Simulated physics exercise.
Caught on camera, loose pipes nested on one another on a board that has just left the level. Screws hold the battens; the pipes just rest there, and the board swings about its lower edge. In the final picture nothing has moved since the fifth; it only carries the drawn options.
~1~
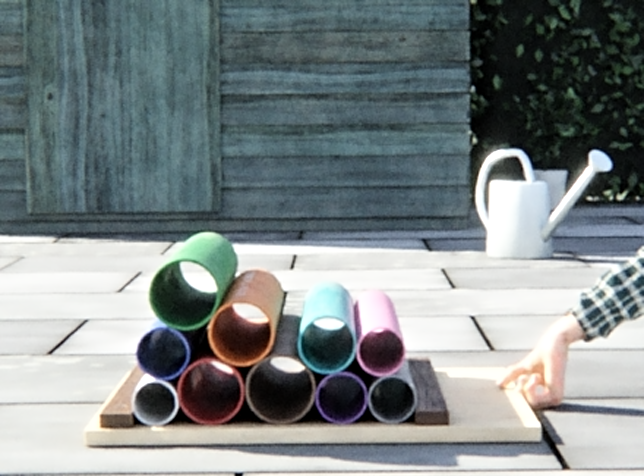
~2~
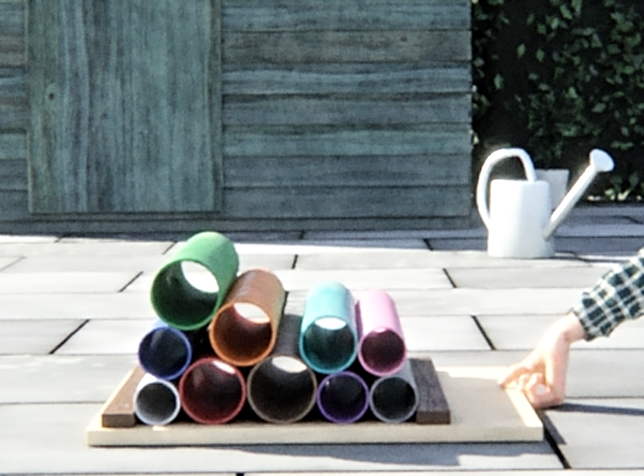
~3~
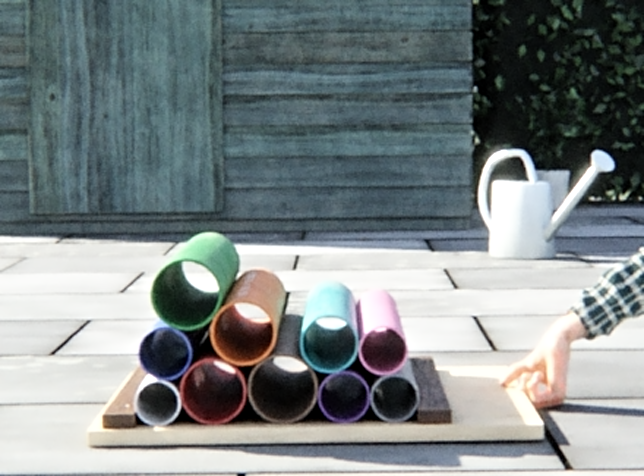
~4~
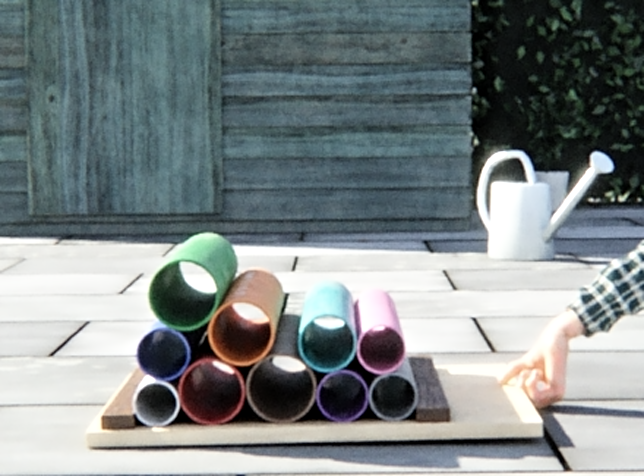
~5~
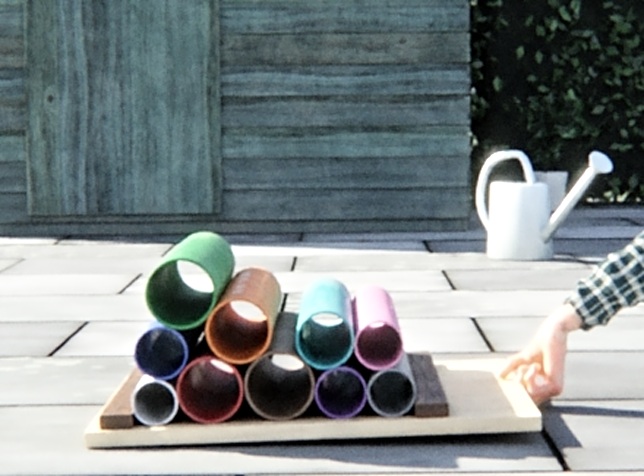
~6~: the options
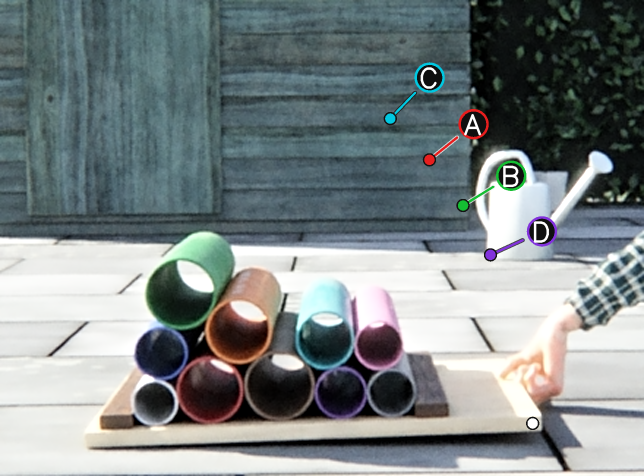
A hand slightly raises the right end of a board holding stacked colourful pipes.
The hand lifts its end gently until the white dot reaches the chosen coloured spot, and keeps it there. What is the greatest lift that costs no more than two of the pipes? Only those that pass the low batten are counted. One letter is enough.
Up to D.
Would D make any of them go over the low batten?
At D: Yes.
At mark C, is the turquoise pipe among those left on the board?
The turquoise pipe: No.
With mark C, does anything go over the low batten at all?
Yes.
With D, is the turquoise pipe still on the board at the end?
The turquoise pipe: Yes.
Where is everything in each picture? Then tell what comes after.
In the first picture, board (315, 396); red pipe (211, 392).
In the second picture, red pipe (212, 391); brown pipe (282, 389).
In the third picture, board (317, 396); grey pipe (394, 398); blue pipe (165, 354).
In the fourth picture, board (316, 395); red pipe (211, 392).
In the fifth picture, board (315, 392); red pipe (210, 390).
On the copy, A at (429, 160); B at (463, 205); C at (390, 118); D at (491, 255); the white dot at (533, 423).
On D. First, board at 15°.
Then, board at 24°.
Finally, board at 24°, two over the low batten (blue, green).
By contrast, A five over the low batten; B three over the low batten (blue, orange, green); C five over the low batten.
